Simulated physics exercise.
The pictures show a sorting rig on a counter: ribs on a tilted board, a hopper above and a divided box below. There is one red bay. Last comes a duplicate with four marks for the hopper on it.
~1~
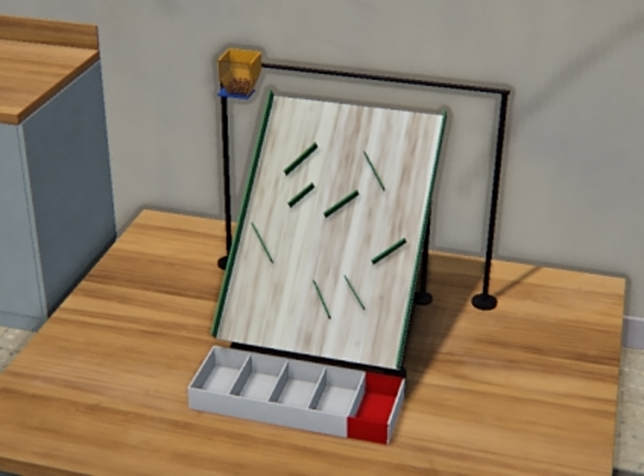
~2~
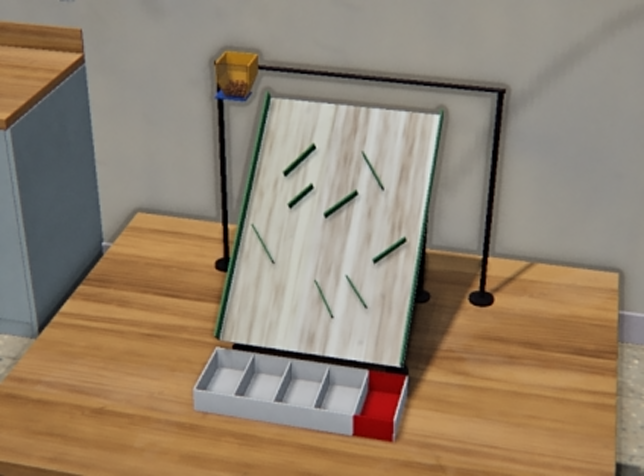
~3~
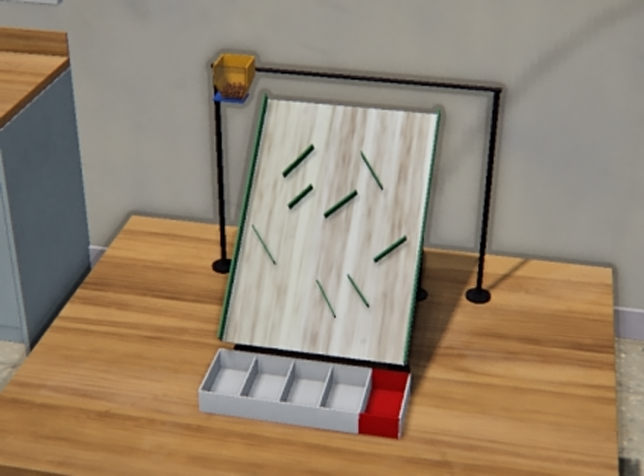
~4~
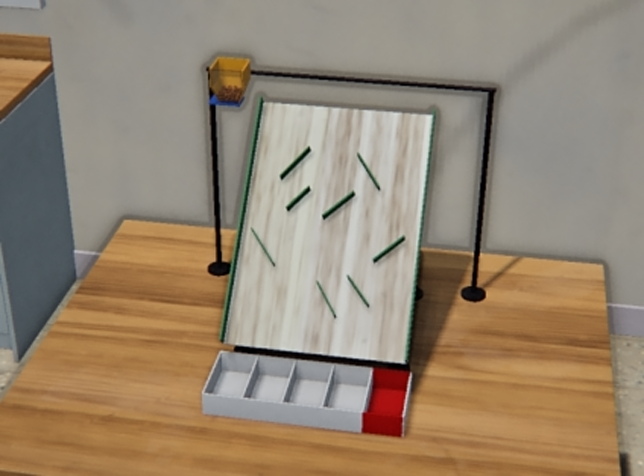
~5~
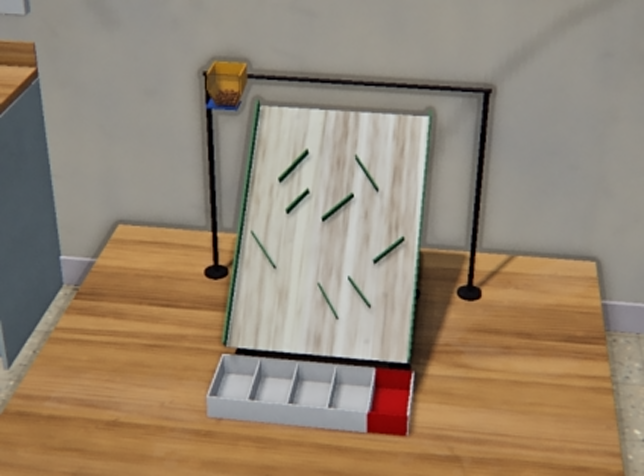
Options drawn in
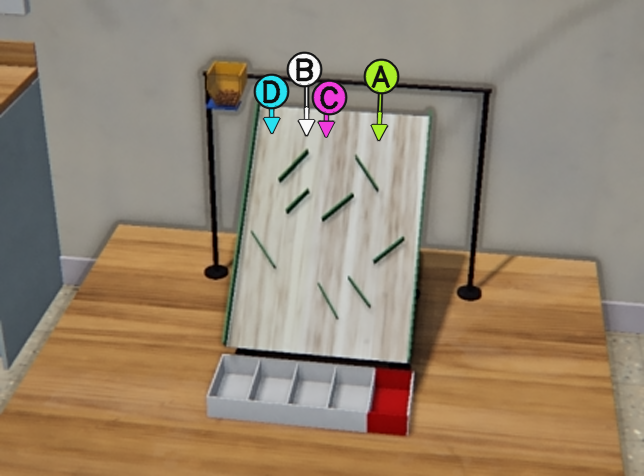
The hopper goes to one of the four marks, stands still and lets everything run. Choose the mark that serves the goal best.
A.
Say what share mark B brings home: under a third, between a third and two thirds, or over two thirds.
Under a third.
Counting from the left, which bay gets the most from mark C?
It is the second one.
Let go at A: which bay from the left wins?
The fifth from the left.
On the marked copy, mark A meets the board at (379, 134); mark B meets the board at (306, 129); mark C meets the board at (326, 131); mark D meets the board at (271, 127).
Choosing A, the bulk in the red bay, close to a quarter in other bays, only a few held on the board.
Choosing B, only a few in the red bay, all but a few in other bays.
Choosing C, none at all in the red bay, all but a few in other bays, a small share outside the box.
Choosing D, none at all in the red bay, all but a few in other bays, only a few outside the box.
